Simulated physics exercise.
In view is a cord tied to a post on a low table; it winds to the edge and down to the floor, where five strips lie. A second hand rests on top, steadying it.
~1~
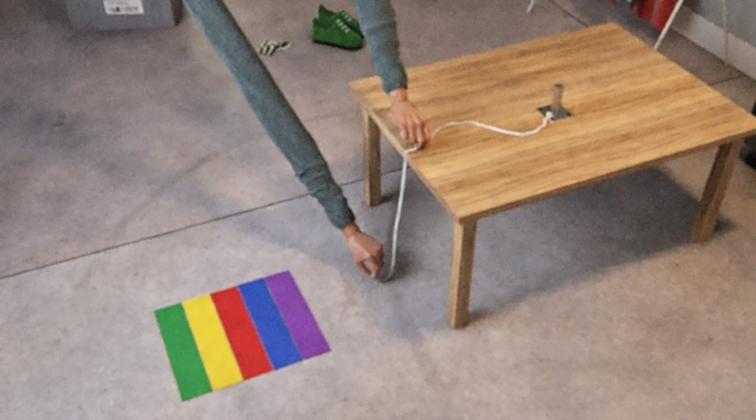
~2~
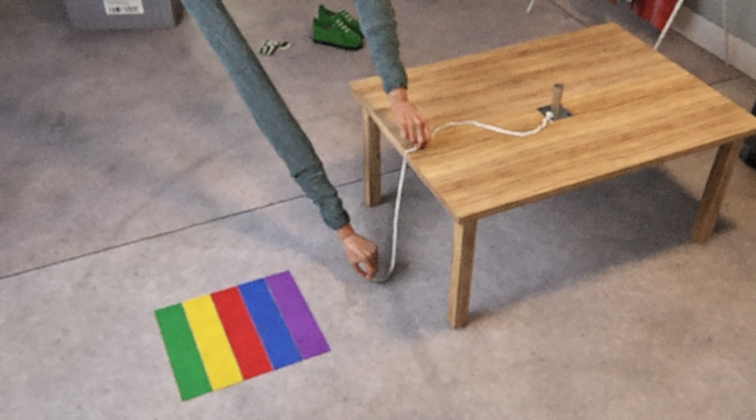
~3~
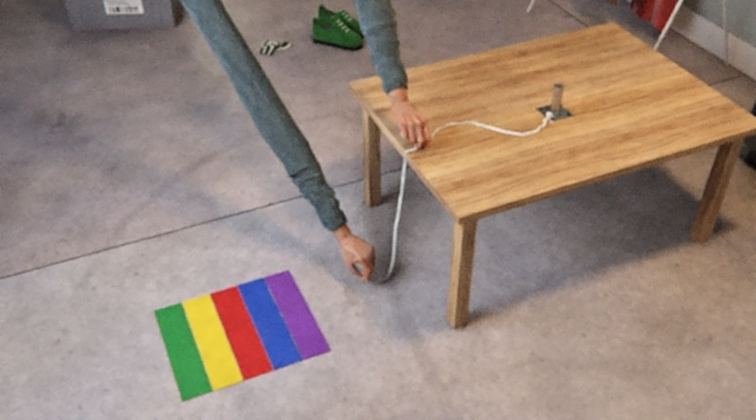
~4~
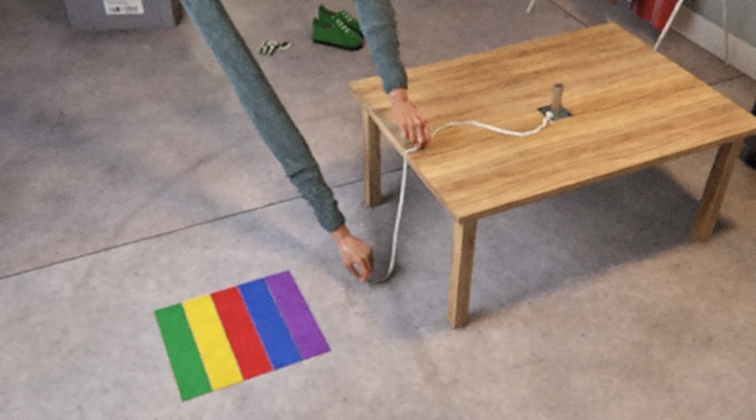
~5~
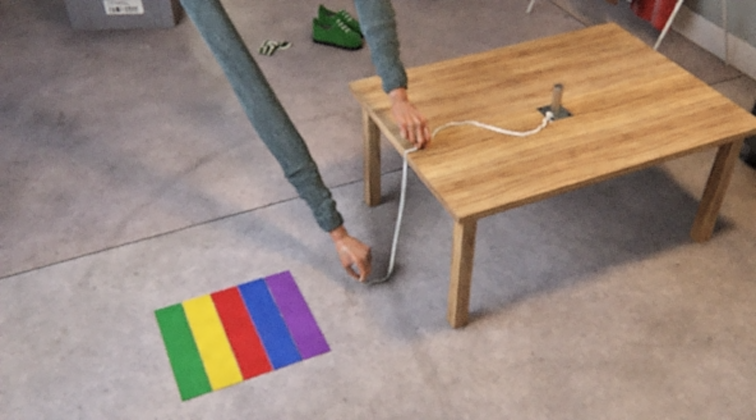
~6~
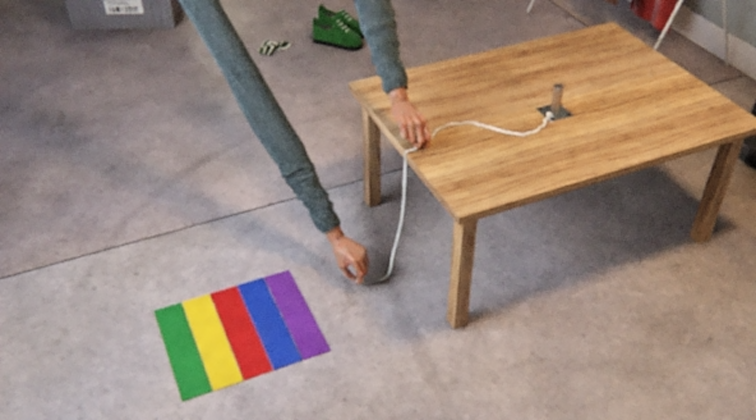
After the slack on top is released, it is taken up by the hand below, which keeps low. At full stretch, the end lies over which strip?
Over the red strip.
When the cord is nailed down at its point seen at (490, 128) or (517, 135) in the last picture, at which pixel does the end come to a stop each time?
In order of the tries, it's near (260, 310) and near (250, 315).
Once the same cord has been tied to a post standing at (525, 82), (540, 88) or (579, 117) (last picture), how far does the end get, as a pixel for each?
Roughly (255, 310), (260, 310) and (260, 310), try by try.
Soon after, end near (291, 301); over purple.
After that, end near (256, 312); over blue.
At the stop, end near (236, 318); over red. It halts on the red strip.
